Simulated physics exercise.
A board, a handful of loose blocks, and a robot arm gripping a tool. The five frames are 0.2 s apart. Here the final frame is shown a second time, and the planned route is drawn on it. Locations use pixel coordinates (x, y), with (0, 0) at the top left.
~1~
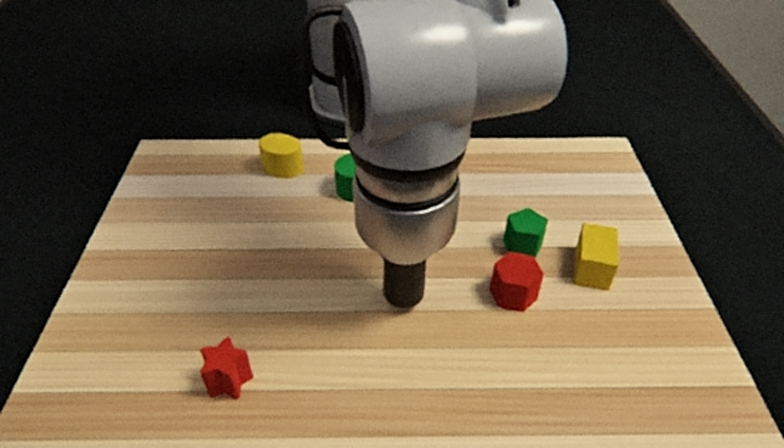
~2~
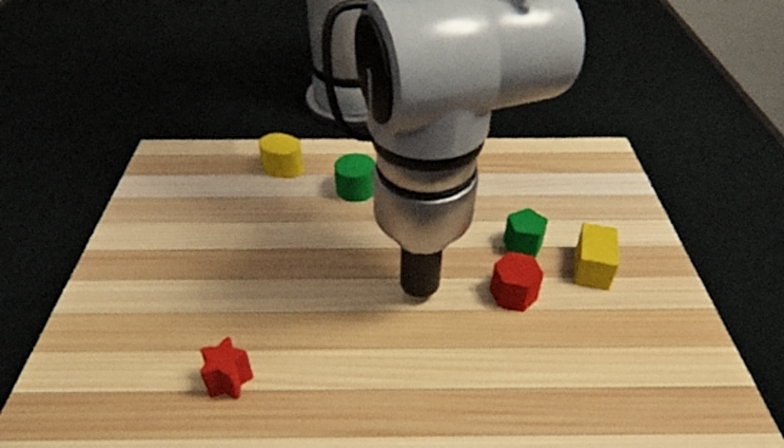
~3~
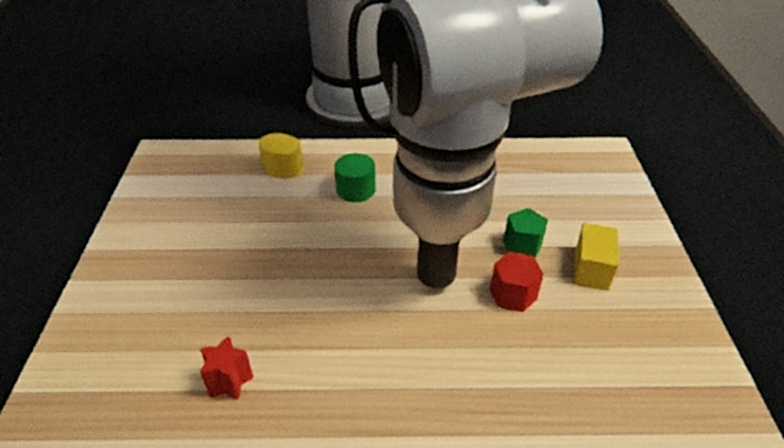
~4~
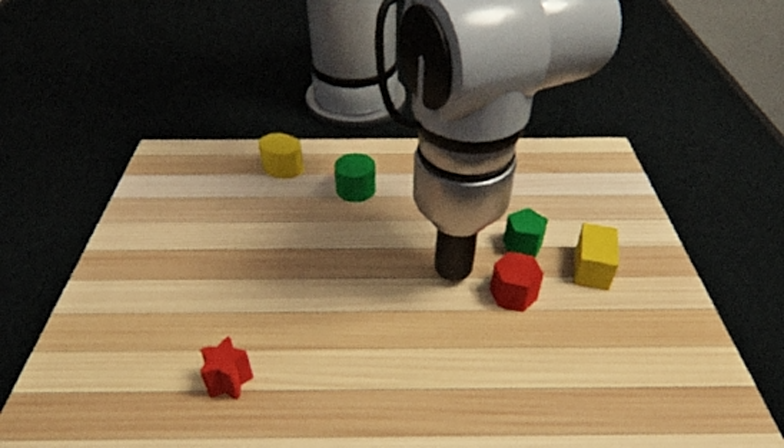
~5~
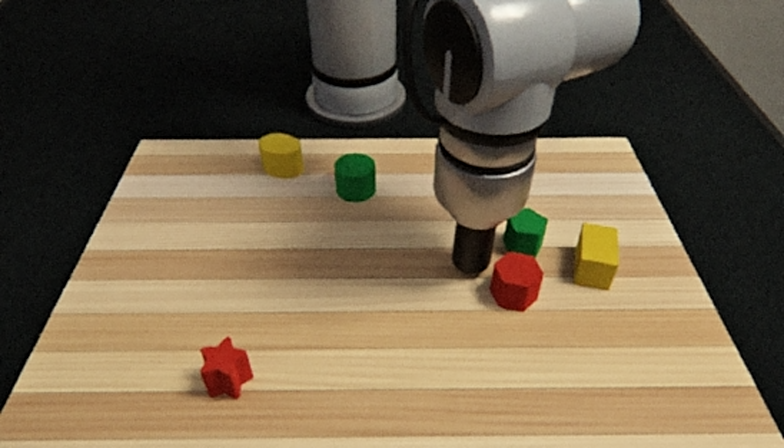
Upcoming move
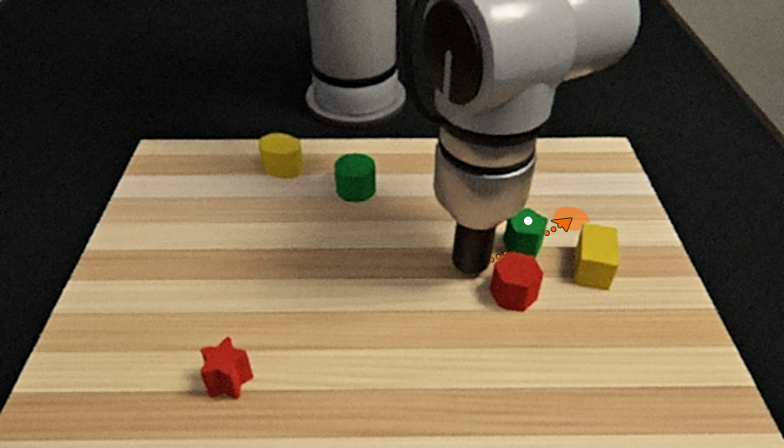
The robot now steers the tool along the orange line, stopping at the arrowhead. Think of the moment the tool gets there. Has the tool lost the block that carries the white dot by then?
No, I don't think so.
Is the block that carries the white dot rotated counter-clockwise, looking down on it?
My answer is yes.
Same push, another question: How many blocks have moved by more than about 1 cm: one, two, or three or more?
I foresee one block being moved.
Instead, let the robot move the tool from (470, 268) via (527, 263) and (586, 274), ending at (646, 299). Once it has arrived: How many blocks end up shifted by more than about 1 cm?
It should be two.
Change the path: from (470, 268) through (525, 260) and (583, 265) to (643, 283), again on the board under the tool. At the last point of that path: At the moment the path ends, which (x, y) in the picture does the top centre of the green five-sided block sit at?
Just about (552, 209).
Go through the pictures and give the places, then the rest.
The first picture shows lower end of the tool (404, 293), tops of blocks, red hexagonal block (519, 268), green five-sided block (528, 221).
The second picture shows tool (420, 283), blocks as before.
The third picture shows tool (436, 274), blocks as before.
The fourth picture shows tool (454, 266), blocks as before.
The fifth picture shows tool (471, 260), red hexagonal block (519, 268), green five-sided block (528, 221).
The drawn path runs from (470, 268) via (508, 253) and (542, 236), ending at (571, 218); the dot is on the green five-sided block.
On the path given first. One third of the way, tool (510, 244); green five-sided block (542, 214), turned 15° anticlockwise.
Two thirds of the way, tool (544, 227); green five-sided block (574, 197), turned 25° anticlockwise.
At the end, tool (574, 210); red hexagonal block not moved; green five-sided block (604, 182), turned 20° anticlockwise.
